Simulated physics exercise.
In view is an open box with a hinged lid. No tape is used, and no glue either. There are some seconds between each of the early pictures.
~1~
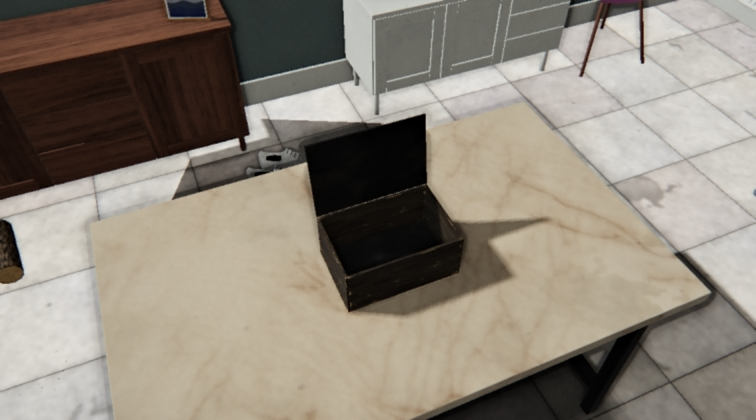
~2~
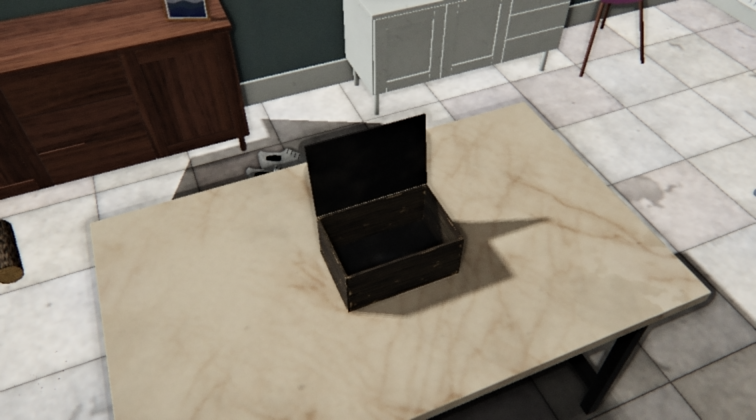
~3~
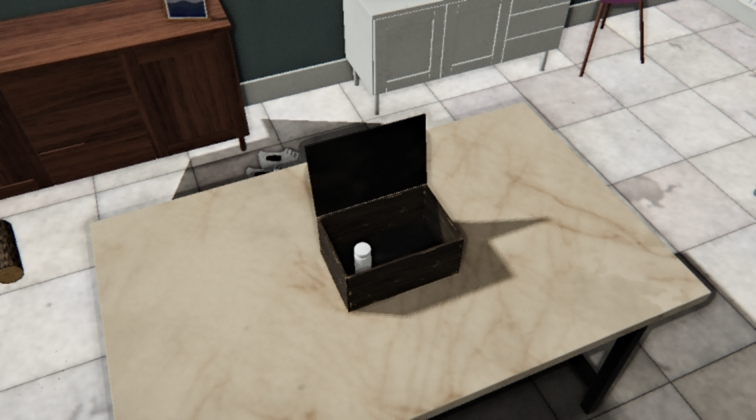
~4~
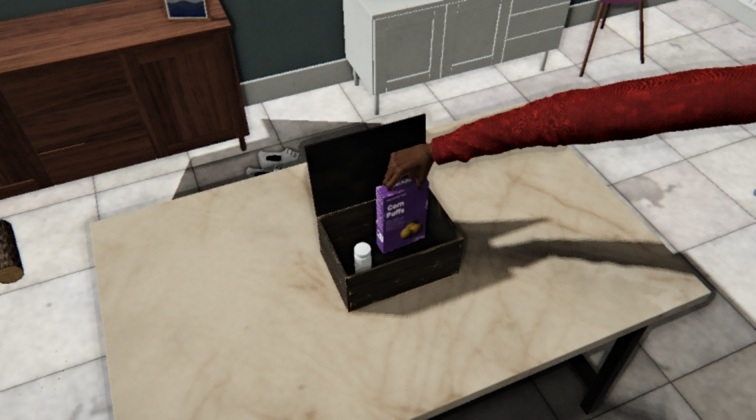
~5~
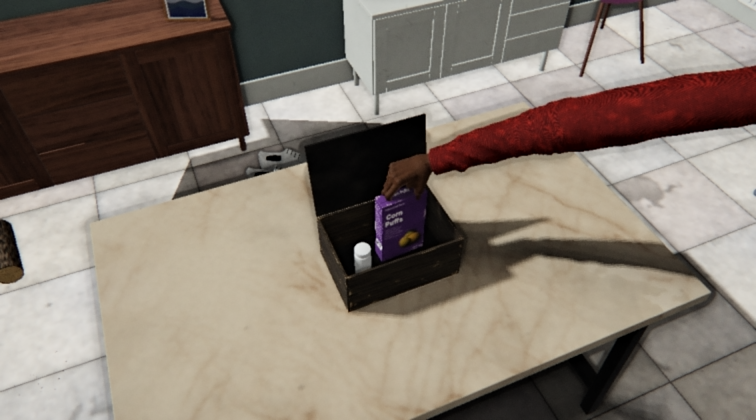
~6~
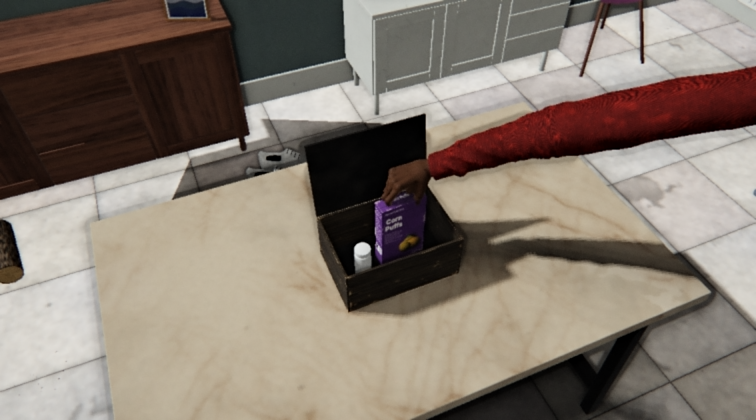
In a room with pale floor tiles, a marble-topped table is seen from above at an angle, with a brown wooden cabinet and a grey one behind it. An open dark box with a raised lid sits on the table, empty at first, then holding a small white shaker at its left. A red-sleeved arm reaches in from the right and lowers a purple packet into the box beside the shaker, still gripping its top, while the camera stays still.
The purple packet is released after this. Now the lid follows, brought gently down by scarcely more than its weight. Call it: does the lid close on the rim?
My call is that it fails to close.
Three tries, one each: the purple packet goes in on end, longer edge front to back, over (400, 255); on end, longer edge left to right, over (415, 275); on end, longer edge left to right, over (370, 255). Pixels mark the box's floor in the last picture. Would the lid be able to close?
With the first placement it doesn't close, with the second it doesn't close, and with the third it doesn't close.
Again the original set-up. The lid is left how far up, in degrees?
Close to 4 degrees.
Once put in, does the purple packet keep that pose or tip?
As it turns out, it changes its angle.
Then, 1.40 s later than the last frame, lid 79° above the rim.
Then, 1.80 s later than the last frame, lid 36° above the rim; purple packet tilted by 11° near (404, 232).
Then, 2.00 s later than the last frame, lid 13° above the rim; purple packet tilted by 45° near (407, 242).
When it is over, lid 5° above the rim; lying over in the box, purple packet; white shaker as before. End places, in pixels of the last picture, purple packet near (402, 239).
